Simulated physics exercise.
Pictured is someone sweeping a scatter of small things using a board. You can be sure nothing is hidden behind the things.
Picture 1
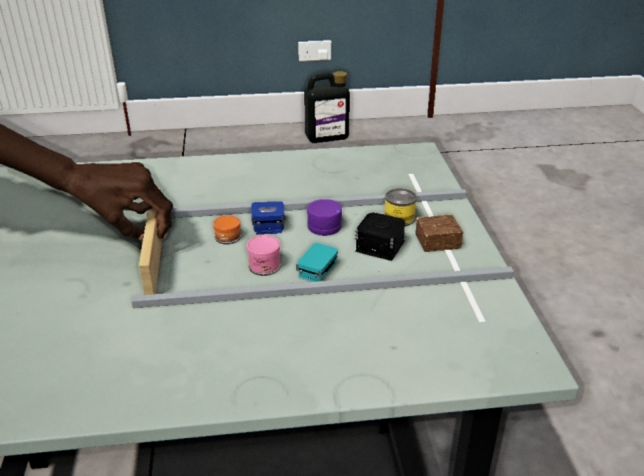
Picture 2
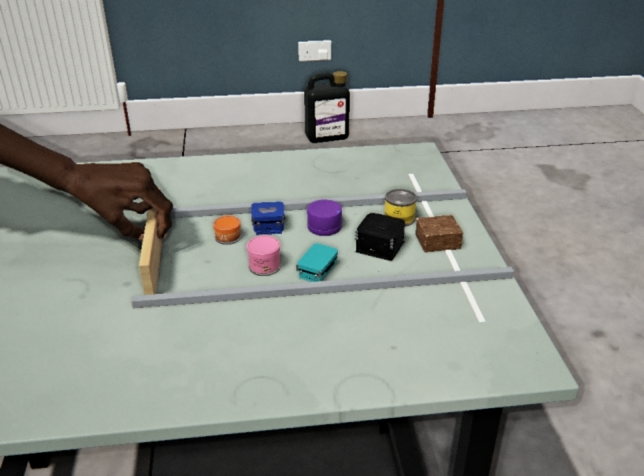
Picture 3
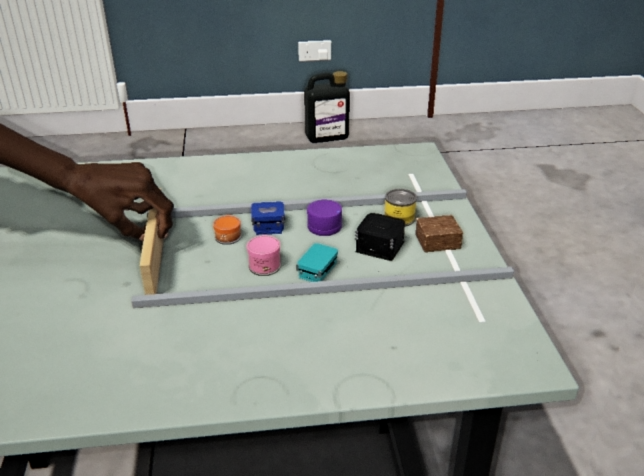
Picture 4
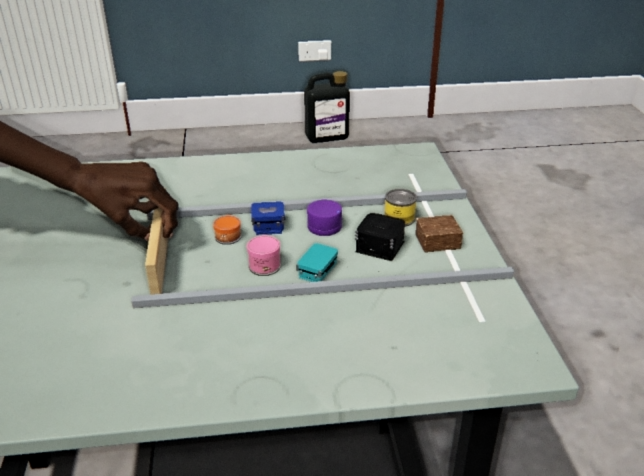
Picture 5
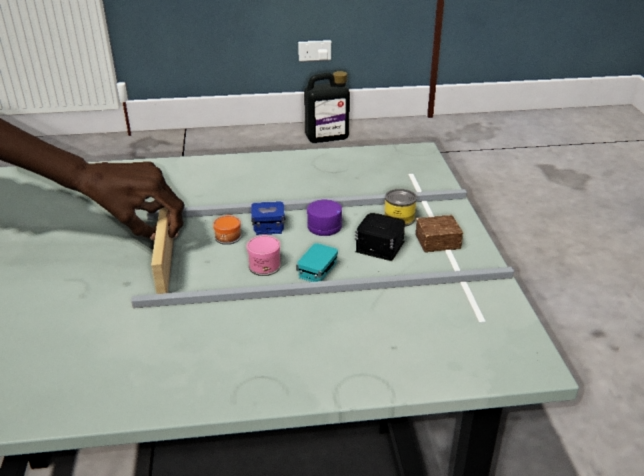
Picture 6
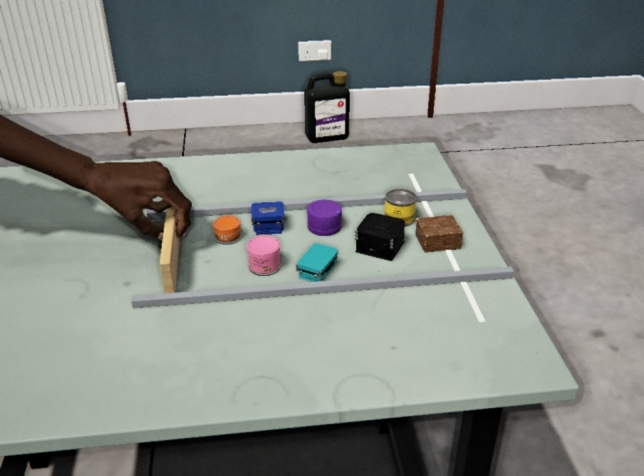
At first, a hand holds a wooden board upright at the left end of a track on a pale green table, with several small colourful objects scattered to its right. The hand then slides the board slowly a short way right, nearing the orange item, while the objects stay still.
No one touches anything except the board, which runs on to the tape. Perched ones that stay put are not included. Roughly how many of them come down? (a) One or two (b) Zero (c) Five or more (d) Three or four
a, one or two.
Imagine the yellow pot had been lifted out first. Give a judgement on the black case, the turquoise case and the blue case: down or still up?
The black case? It does not drop. The turquoise case? It does not drop. The blue case? It does not drop.
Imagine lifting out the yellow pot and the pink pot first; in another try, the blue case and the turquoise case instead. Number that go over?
The count is 1 in one try and 2 in the other, in that order.
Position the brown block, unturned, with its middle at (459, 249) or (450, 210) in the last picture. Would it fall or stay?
Taking the two places in turn: It fails to stay, then it fails to stay.
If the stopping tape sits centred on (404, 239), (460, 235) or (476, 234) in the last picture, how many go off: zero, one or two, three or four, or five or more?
No fall at all; three or four; five or more.
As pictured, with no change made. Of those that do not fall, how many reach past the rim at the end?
I'd say 2 of them.
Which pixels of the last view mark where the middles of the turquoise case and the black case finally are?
Final positions - turquoise case around (477, 261), black case around (486, 225).
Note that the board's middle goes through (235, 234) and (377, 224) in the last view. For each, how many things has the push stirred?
2 by the first point, 8 by the second.
Early on, none off yet; brown block at rest near (439, 233); yellow pot at rest near (400, 208); black case at rest near (381, 236).
Finally, the number that fall off is one or two; lost, yellow pot and brown block.
